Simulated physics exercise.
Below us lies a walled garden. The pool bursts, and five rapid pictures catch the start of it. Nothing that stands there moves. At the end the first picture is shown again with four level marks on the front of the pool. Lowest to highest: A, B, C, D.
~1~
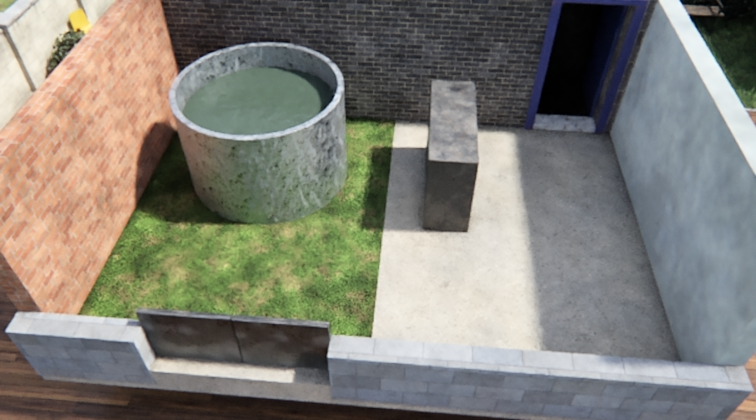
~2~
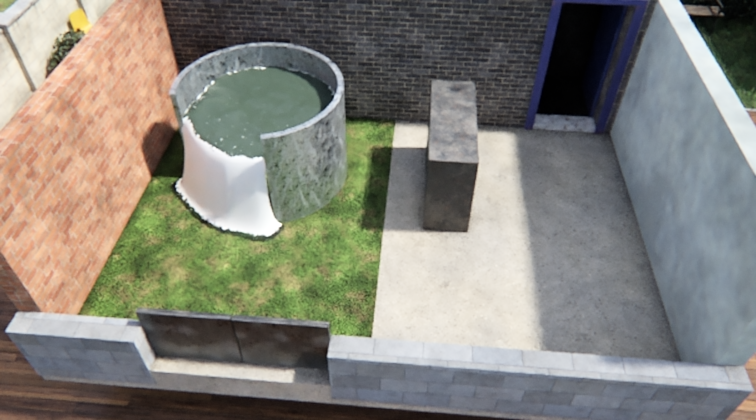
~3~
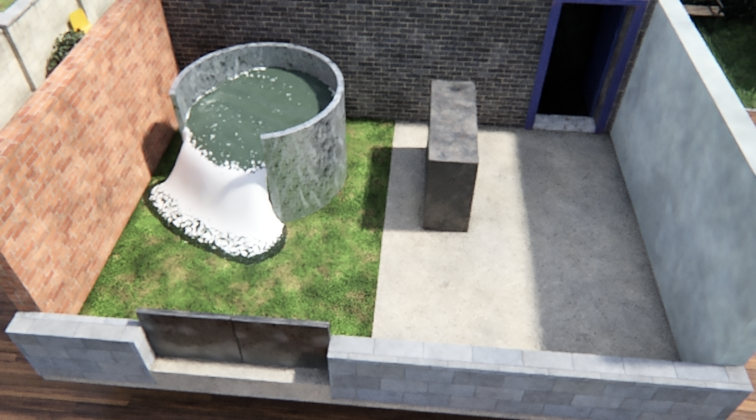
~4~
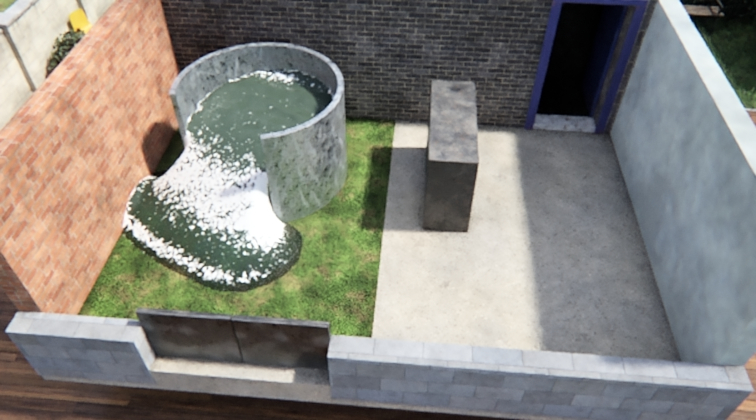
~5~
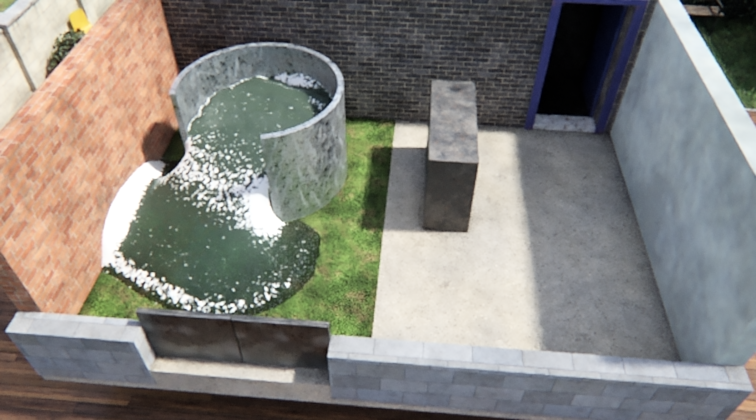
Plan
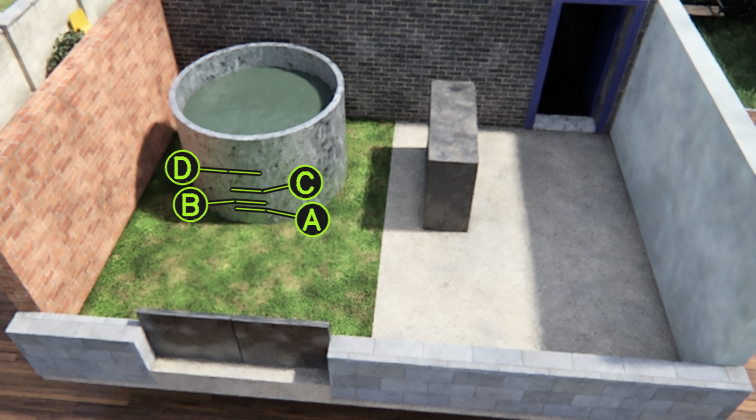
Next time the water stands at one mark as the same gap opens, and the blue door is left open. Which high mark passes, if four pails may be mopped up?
C.
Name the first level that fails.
It is D.
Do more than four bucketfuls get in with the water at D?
Yes, that goes wrong.
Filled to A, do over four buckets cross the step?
No, not at all.
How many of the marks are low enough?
Three of them.
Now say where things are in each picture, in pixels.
Water in the pool at rest, its middle at (261, 108); foot of the blue doorway at (563, 131); shut gate at (236, 324), in the first frame.
Front seen at (183, 179), 2 % of the ground wet, in the second frame.
Front seen at (148, 192), 5 % of the ground wet, in the third frame.
Front seen at (271, 276), 10 % of the ground wet, in the fourth frame.
Front seen at (290, 281), 16 % of the ground wet, in the fifth frame.
On the marked copy, A at (251, 209); B at (249, 202); C at (247, 190); D at (243, 172); from the bottom up A, B, C, D.
With A, nothing gets over.
With B, nothing gets over.
With C, a splash gets over, under a bucket.
With D, about 9 bucketfuls get in.
